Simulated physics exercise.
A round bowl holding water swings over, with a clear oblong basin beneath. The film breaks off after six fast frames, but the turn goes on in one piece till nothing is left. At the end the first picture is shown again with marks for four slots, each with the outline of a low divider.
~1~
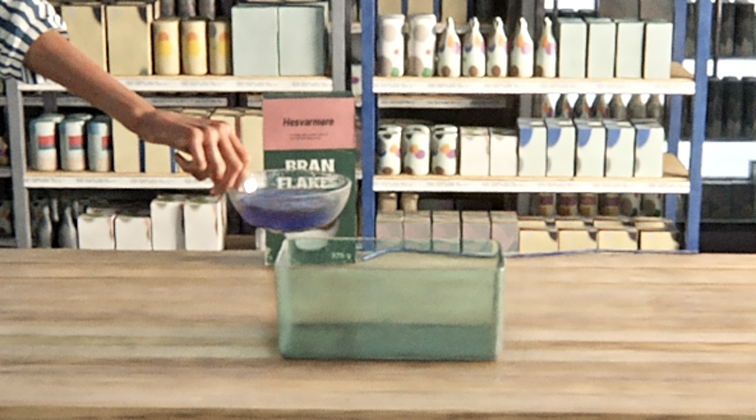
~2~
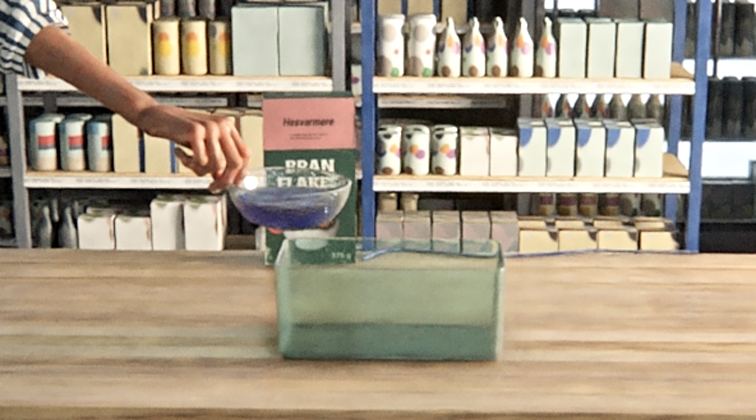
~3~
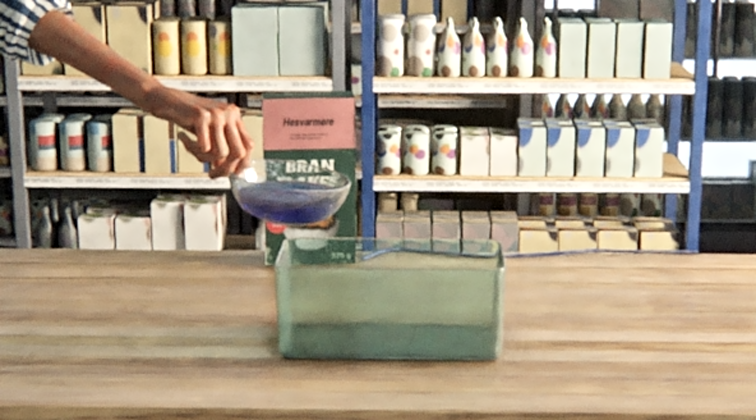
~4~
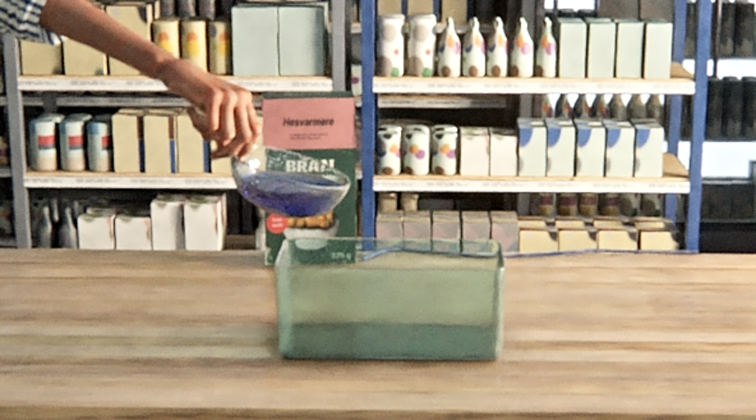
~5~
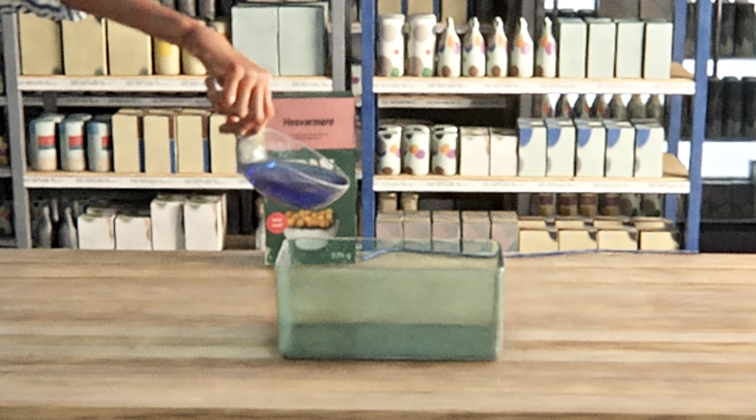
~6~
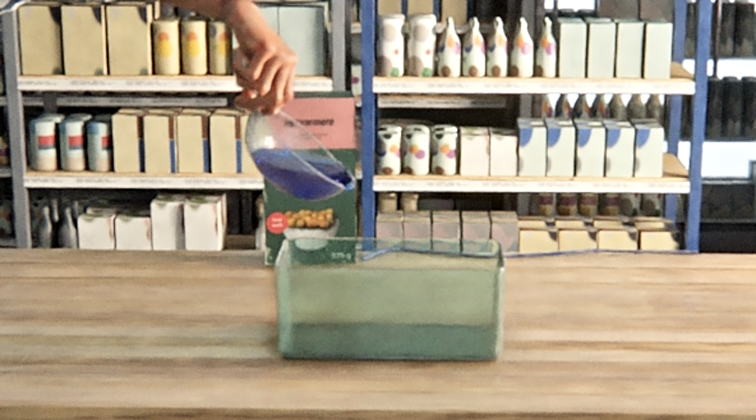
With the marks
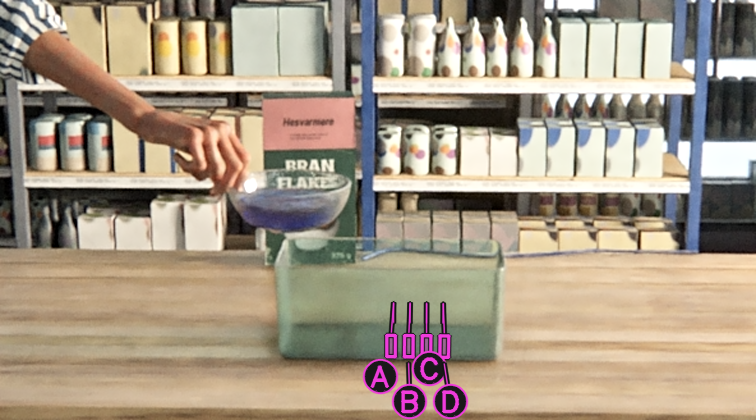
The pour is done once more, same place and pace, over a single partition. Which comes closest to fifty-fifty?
C.
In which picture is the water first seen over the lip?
In picture 6.
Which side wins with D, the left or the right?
The left side.
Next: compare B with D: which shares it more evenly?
Here it is position B.
In magenta, A at (390, 362); B at (408, 363); C at (426, 363); D at (444, 363).
If A is chosen, about 25 % ends left of the wall and 72 % right of it.
If B is chosen, about 29 % ends left of the wall and 68 % right of it; 3 % is lost outside.
If C is chosen, about 47 % ends left of the wall and 49 % right of it; 4 % is lost outside.
If D is chosen, about 79 % ends left of the wall and 18 % right of it; 4 % is lost outside.
